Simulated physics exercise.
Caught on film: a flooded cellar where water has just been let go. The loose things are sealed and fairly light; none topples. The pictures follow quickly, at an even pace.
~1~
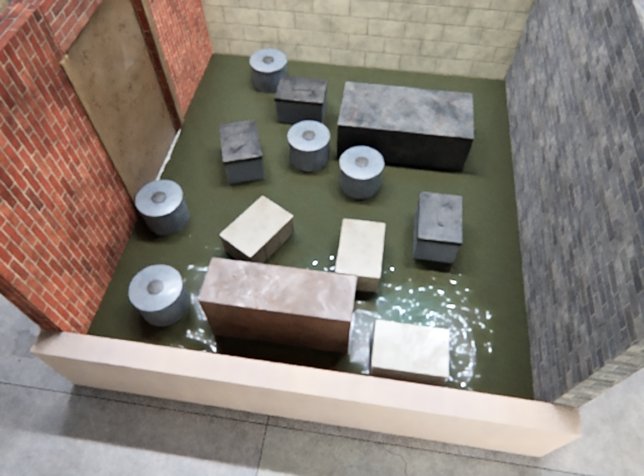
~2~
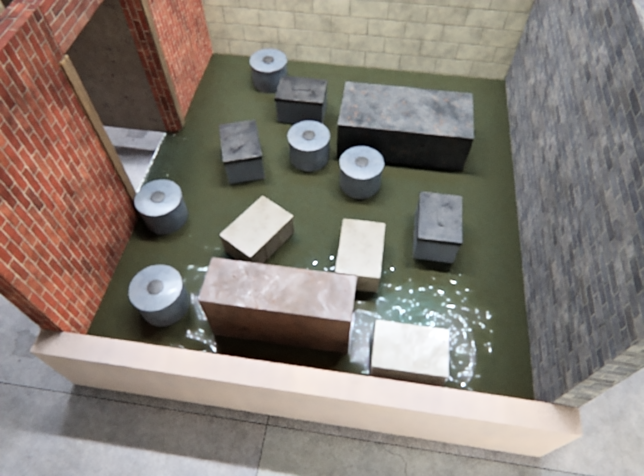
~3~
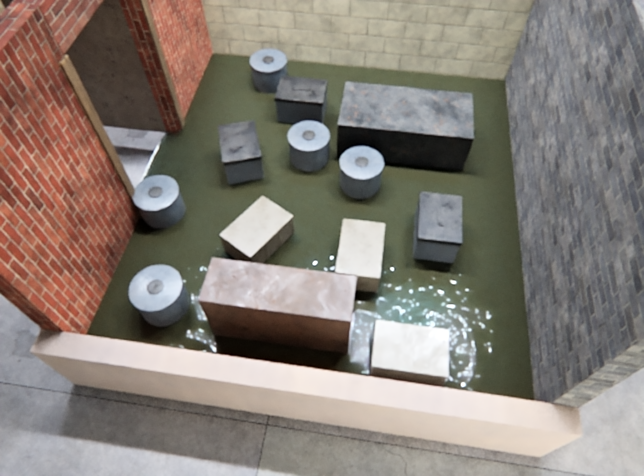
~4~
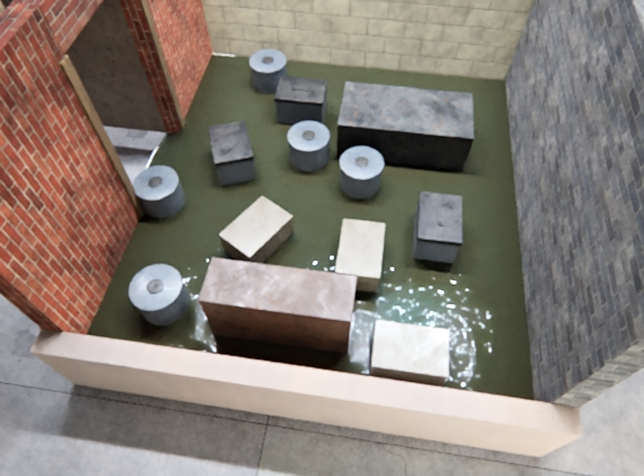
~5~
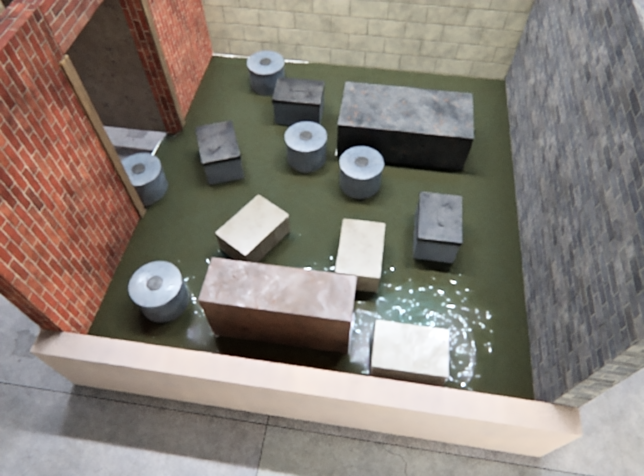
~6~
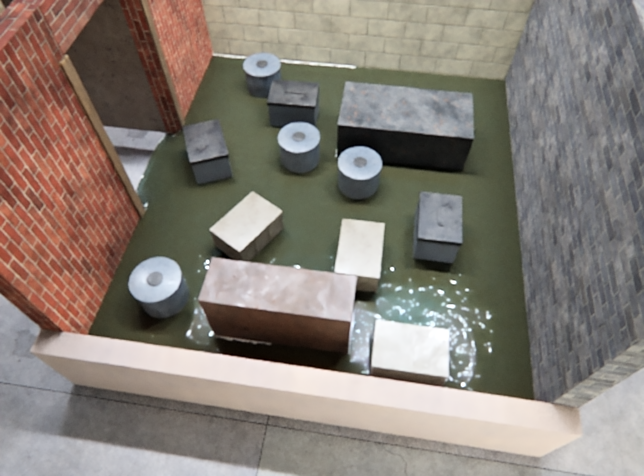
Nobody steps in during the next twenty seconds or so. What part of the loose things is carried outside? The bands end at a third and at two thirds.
That comes to two thirds or more.
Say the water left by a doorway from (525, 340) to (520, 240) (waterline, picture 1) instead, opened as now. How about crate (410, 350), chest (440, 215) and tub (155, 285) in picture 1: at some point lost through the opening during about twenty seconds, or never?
As listed: Out, washed out, inside.
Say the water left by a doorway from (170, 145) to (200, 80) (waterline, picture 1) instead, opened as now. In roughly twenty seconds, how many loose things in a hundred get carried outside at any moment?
Roughly 60 per cent.
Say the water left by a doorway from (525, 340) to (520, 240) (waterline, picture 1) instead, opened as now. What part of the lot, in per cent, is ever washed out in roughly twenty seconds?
Near 50 in a hundred.
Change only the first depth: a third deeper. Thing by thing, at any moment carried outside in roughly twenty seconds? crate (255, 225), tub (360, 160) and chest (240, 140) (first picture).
In that order: Out, washed out, through.
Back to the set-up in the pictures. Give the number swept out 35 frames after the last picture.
It comes to 9.
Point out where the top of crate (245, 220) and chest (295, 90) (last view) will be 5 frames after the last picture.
Close to (212, 207) and (266, 98).
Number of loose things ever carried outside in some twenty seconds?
I count 9.
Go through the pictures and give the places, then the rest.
In the first picture, a chest at (240, 140), afloat; a crate at (257, 225) floats; 0 of 11 have shifted.
In the second picture, a chest at (240, 140) floats; a crate at (257, 225) floats; 0 of 11 have shifted.
In the third picture, a chest at (239, 141), afloat; a crate at (257, 225), afloat; 1 of 11 have shifted.
In the fourth picture, a chest at (230, 141), afloat, close to its start; a crate at (256, 225) floats; 2 of 11 have shifted.
In the fifth picture, a chest at (217, 141), afloat, close to its start; a crate at (252, 224), afloat, close to its start; 3 of 11 have shifted.
In the sixth picture, a chest at (205, 140) floats, a stride from its start; a crate at (246, 220) floats, close to its start; 7 of 11 have shifted.
A moment on, 2 of 11 are out; 9 afloat.
Next, 5 of 11 are out; 6 afloat.
Later, 9 of 11 are out; 2 afloat.
In the end, 9 of 11 are out; 2 afloat.
